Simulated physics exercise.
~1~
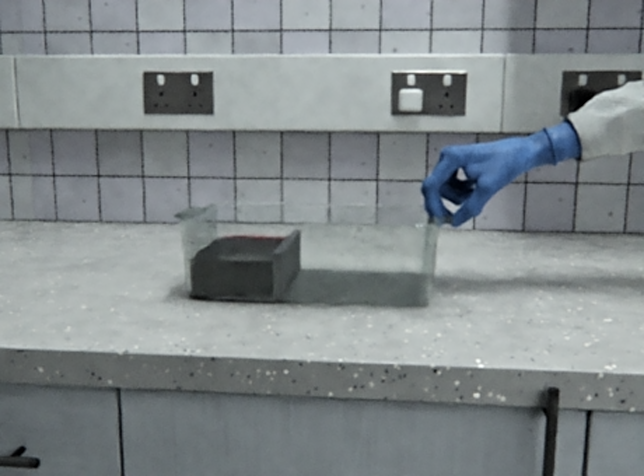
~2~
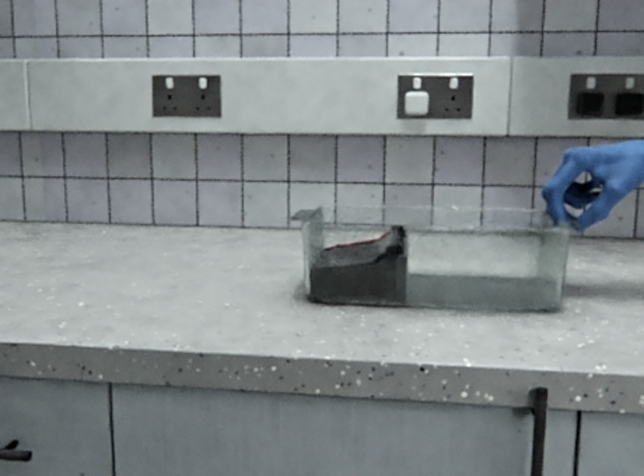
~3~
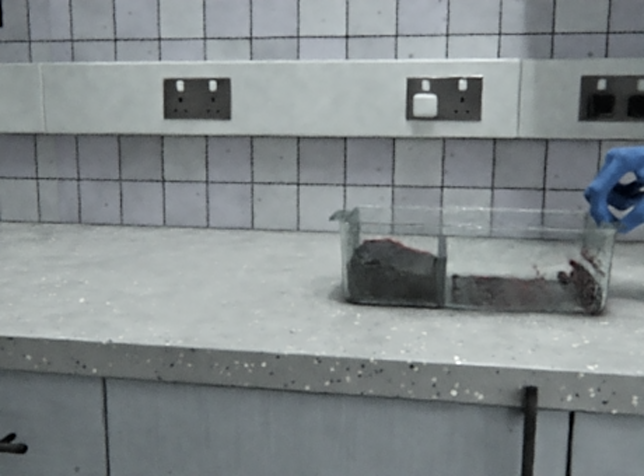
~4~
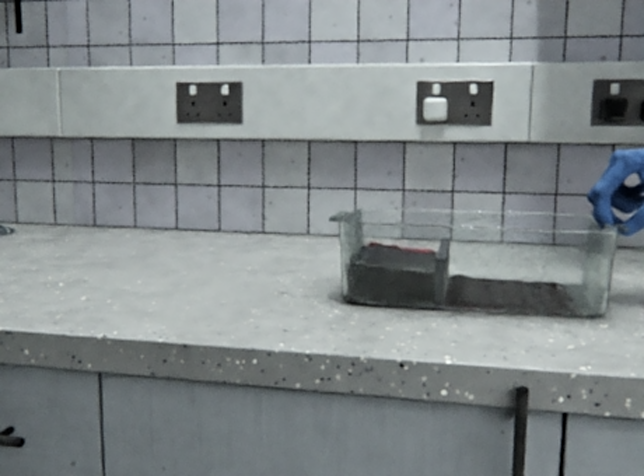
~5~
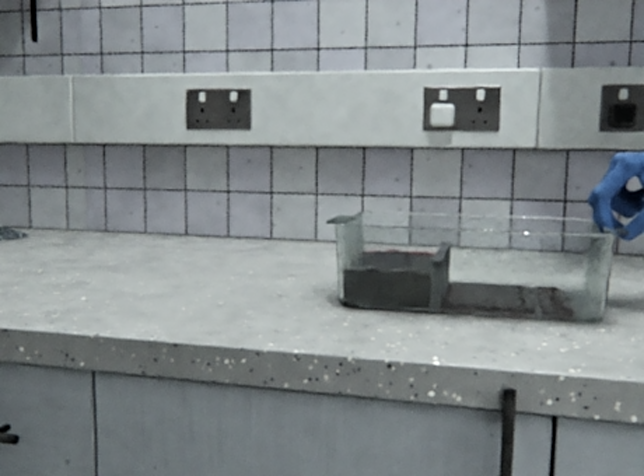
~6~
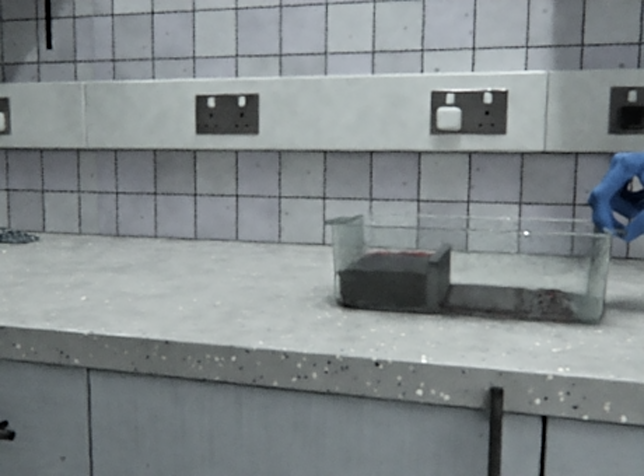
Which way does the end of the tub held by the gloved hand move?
The held end of the tub moves to the right, along with the rest of the tub.
A gloved hand pulls a clear tub right, and some dark liquid crosses the divider and settles.
